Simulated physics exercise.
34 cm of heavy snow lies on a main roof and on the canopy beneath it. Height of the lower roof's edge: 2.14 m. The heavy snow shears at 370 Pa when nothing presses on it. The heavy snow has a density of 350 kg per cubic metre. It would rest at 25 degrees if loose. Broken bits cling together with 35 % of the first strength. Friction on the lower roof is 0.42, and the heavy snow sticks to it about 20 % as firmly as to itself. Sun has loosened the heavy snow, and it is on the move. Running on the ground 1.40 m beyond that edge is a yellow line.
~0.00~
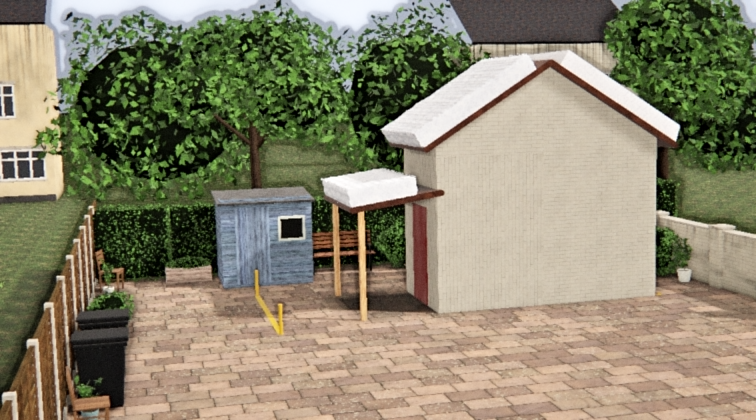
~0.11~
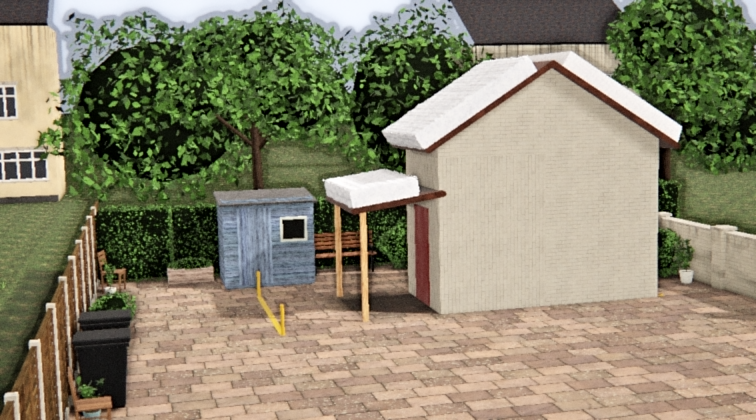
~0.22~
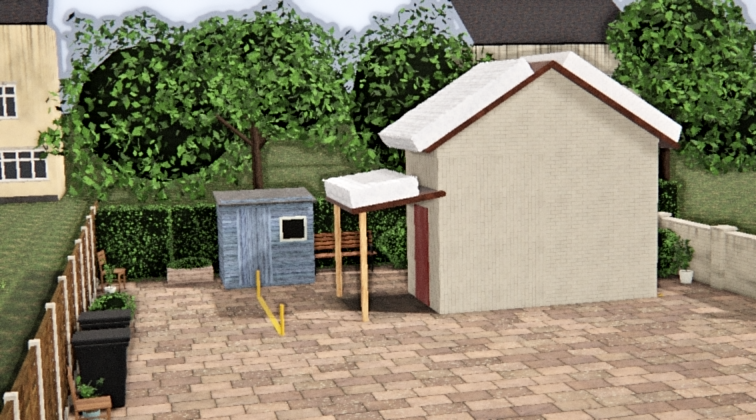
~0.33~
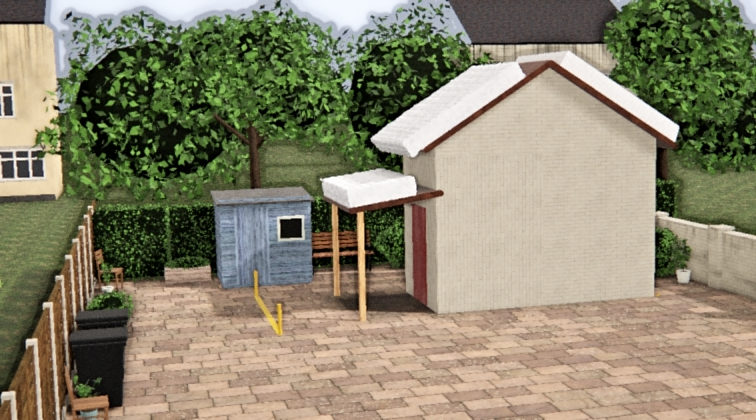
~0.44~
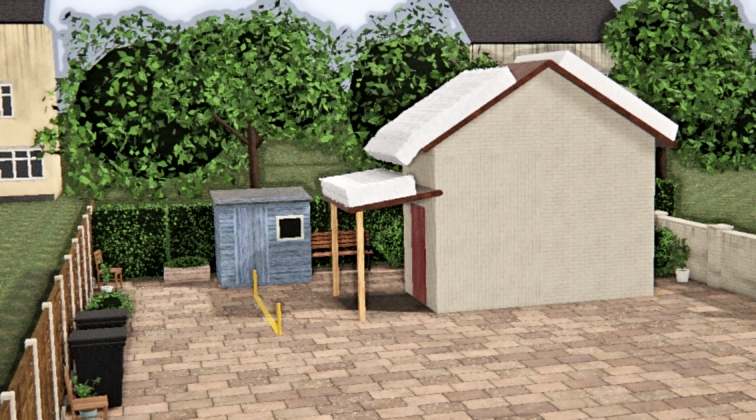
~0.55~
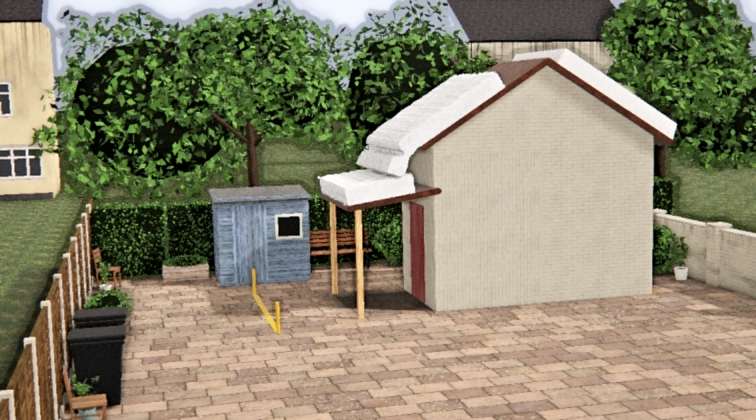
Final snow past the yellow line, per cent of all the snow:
Roughly 47 %.
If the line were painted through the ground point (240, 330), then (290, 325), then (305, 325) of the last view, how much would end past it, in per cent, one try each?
Respectively 35, 55 and 60 percent would end past it.
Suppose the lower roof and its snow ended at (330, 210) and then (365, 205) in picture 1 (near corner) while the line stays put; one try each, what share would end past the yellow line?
Close to 40 % on the first try, close to 45 % on the next.
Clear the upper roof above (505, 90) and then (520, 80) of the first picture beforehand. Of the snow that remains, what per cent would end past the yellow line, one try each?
First try 30 per cent, second try 40 per cent.
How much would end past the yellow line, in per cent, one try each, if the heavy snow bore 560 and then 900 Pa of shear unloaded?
Respectively, close to 45 % and close to 35 %.
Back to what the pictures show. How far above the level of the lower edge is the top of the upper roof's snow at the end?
Roughly 0.5 m.
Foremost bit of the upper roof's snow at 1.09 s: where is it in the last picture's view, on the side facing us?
You'll find it close to (323, 194).
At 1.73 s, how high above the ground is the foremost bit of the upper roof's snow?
Close to 0.0 metres, I reckon.
By 1.09 s, none is below the lower edge and 0 % is past the line.
By 1.73 s, 60 % is below the lower edge and 28 % is past the line.
By 2.36 s, 70 % is below the lower edge and 47 % is past the line.
By 3.00 s, 70 % is below the lower edge and 47 % is past the line.
By 3.10 s, at the end, 70 % is below the lower edge and 47 % is past the line.
